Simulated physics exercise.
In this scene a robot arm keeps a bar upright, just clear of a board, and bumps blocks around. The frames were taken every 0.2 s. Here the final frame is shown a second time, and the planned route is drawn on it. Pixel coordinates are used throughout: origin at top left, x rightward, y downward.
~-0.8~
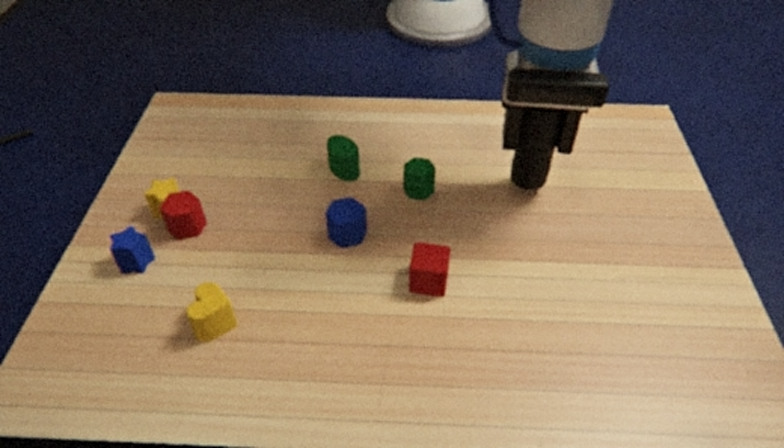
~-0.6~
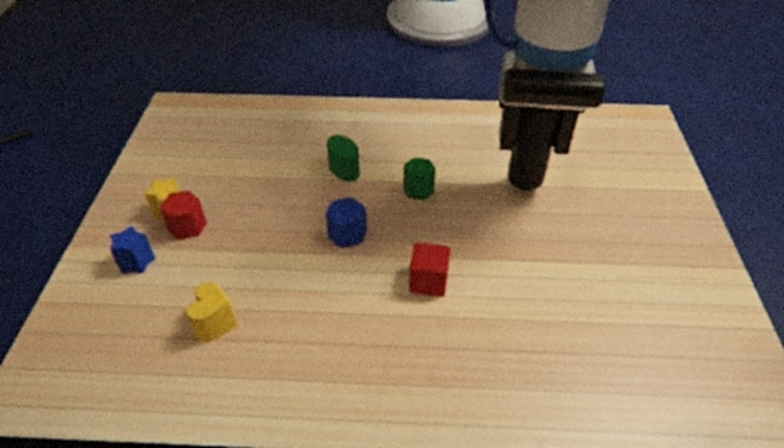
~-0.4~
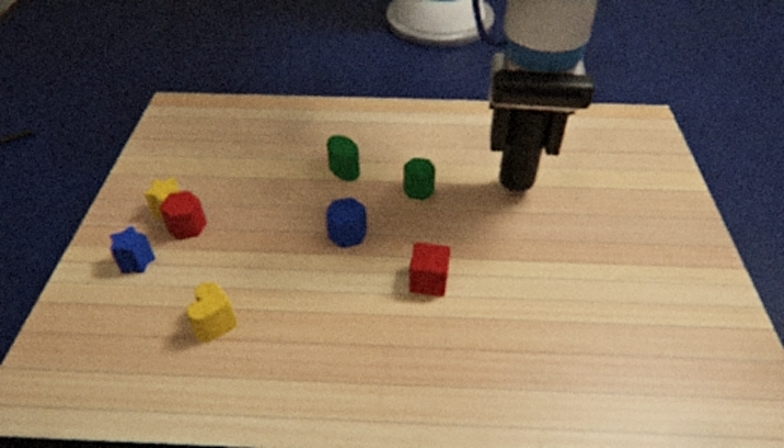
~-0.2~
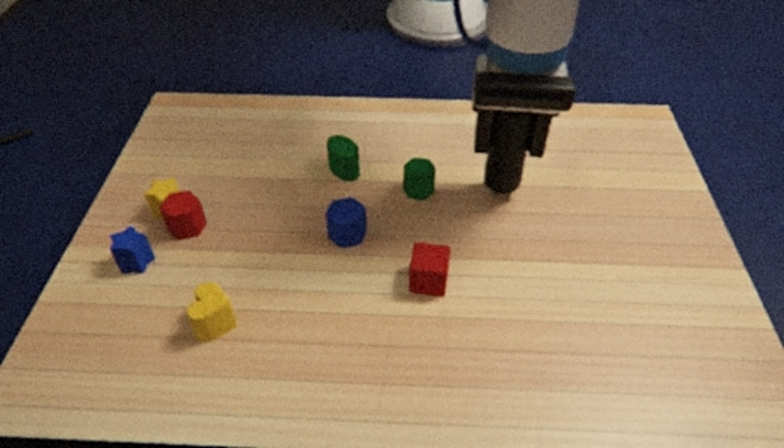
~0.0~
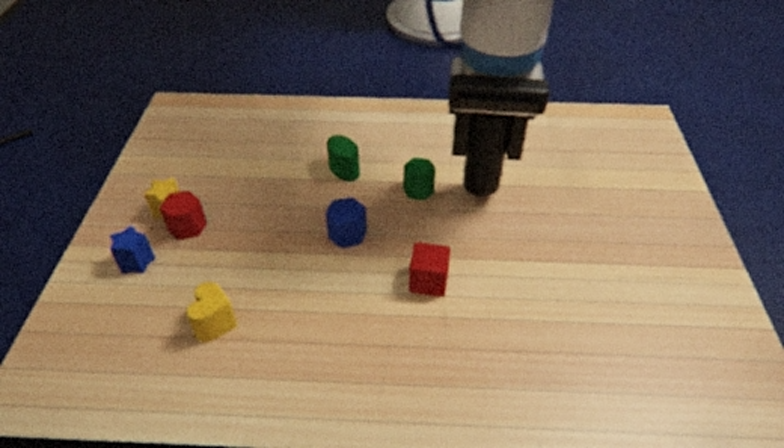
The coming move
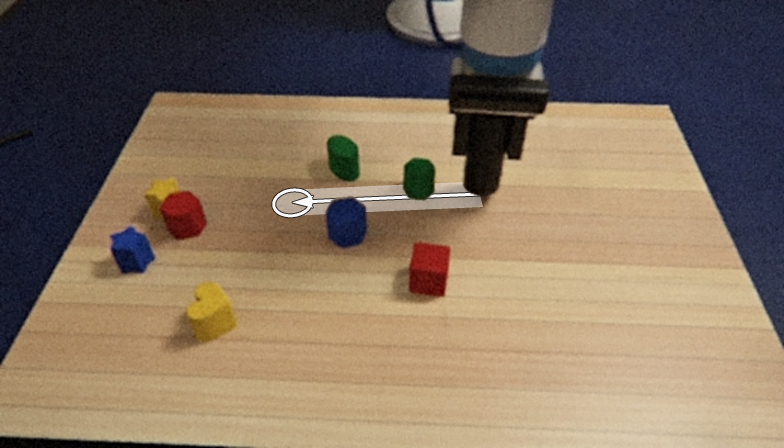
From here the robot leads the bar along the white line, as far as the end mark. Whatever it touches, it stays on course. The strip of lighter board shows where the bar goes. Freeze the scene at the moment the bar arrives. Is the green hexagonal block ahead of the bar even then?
I'd say no.
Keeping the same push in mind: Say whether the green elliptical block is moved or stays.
The block moves away from its spot.
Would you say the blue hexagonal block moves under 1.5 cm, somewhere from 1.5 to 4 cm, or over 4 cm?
Displacement: Within 1.5 cm.
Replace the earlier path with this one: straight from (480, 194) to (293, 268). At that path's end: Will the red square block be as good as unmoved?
Yes, that is what happens.
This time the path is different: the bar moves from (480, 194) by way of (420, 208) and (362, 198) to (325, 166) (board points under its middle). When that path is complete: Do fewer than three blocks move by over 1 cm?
Yes, it checks out.
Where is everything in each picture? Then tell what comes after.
In the first picture, bar tip at (528, 179); block tops, green elliptical block at (343, 145); blue hexagonal block at (346, 210); green hexagonal block at (420, 166).
In the second picture, bar at (525, 179); blocks unchanged.
In the third picture, bar at (517, 180); blocks unchanged.
In the fourth picture, bar at (502, 182); blocks unchanged.
In the fifth picture, bar at (481, 185); green elliptical block at (343, 145); blue hexagonal block at (346, 210); green hexagonal block at (420, 166).
Path on the board, from (480, 194) directly to (292, 203).
On the path given first. One third of the way, bar at (417, 187); green hexagonal block at (387, 162), turned 35° clockwise.
Two thirds of the way, bar at (353, 190); green elliptical block at (325, 136), turned 25° clockwise; green hexagonal block at (340, 155), turned 95° clockwise.
At the end, bar at (291, 193); green elliptical block at (323, 133), turned 35° clockwise; blue hexagonal block in place; green hexagonal block at (332, 154), turned 105° clockwise.
